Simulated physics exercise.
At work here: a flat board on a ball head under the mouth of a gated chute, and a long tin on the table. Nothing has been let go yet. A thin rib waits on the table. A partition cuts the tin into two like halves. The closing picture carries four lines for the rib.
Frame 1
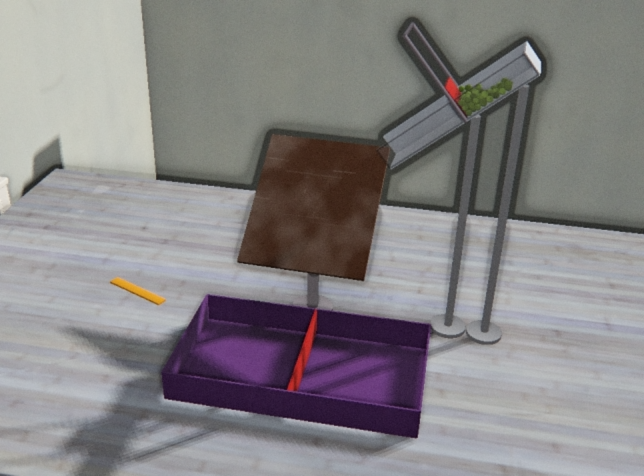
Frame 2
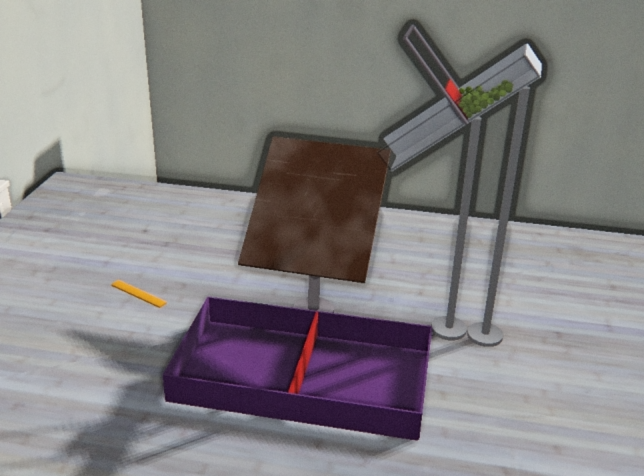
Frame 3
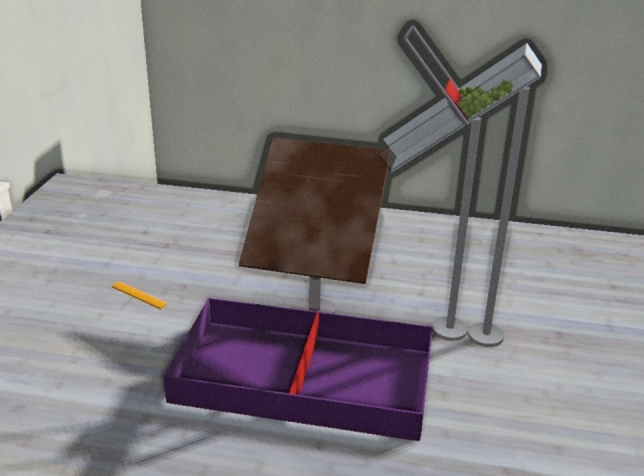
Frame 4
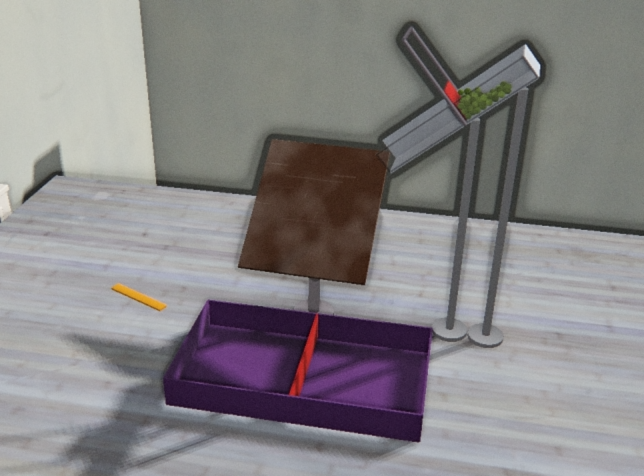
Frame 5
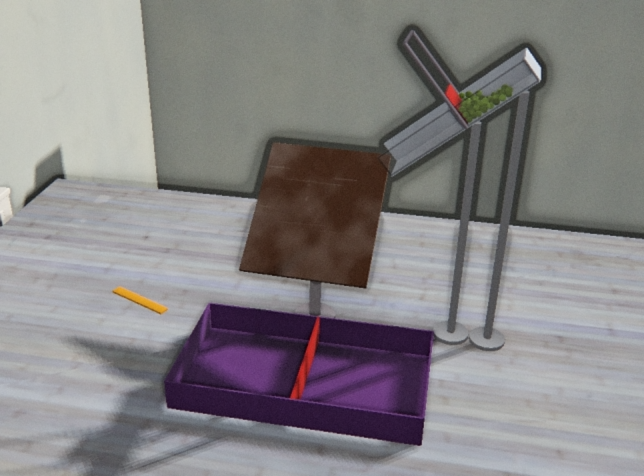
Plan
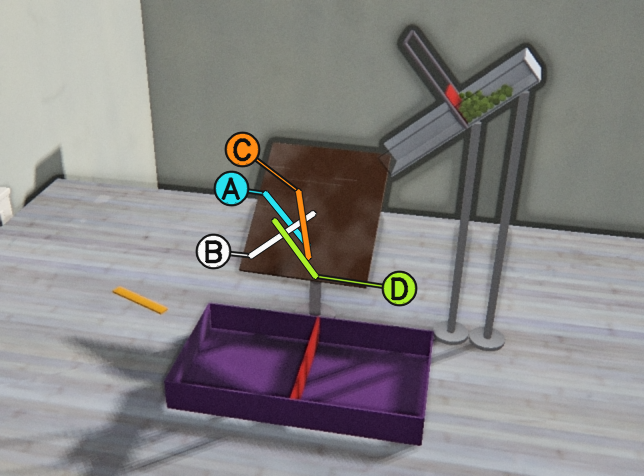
A brown, fairly steeply tilted board stands behind a long purple tin on a pale wood-grain tabletop, seen from slightly above against a grey wall. A red partition halves the tin, an orange strip lies to the left, and at upper right a grey chute on two posts holds green peas behind a red-marked gate. Nothing visibly moves except a very slight shift of the view.
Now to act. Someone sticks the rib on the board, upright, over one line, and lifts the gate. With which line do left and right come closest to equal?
A is best.
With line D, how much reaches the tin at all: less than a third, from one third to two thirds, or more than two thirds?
More than two thirds.
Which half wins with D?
More lands on the right.
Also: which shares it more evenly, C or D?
C it is.
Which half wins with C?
The right half.
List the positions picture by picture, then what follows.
Load behind the gate (479, 98), dried peas; lip of the chute (393, 162), sloping fairly steeply, in the first picture.
Middle of the board (316, 205), tilted fairly steeply; middle of its low edge (300, 273); of its high edge (331, 143), in the second picture.
Front corners of the tin (164, 376) and (423, 414); front end of its middle wall (290, 394); gate still shut (450, 90), in the third picture.
Middle of the load (478, 102); lip (393, 166), in the fourth picture.
Middle of the load (479, 105); lip (395, 169), in the fifth picture.
On the marked copy, line A from (265, 193) to (307, 244); line B from (313, 213) to (251, 255); line C from (298, 191) to (308, 257); line D from (274, 220) to (315, 276).
With A, of what is caught, roughly a third in the left half, roughly two thirds in the right.
With B, of what is caught, the larger part in the left half, roughly a quarter in the right.
With C, of what is caught, roughly a quarter in the left half, the larger part in the right.
With D, of what is caught, just a few in the left half, almost all in the right.
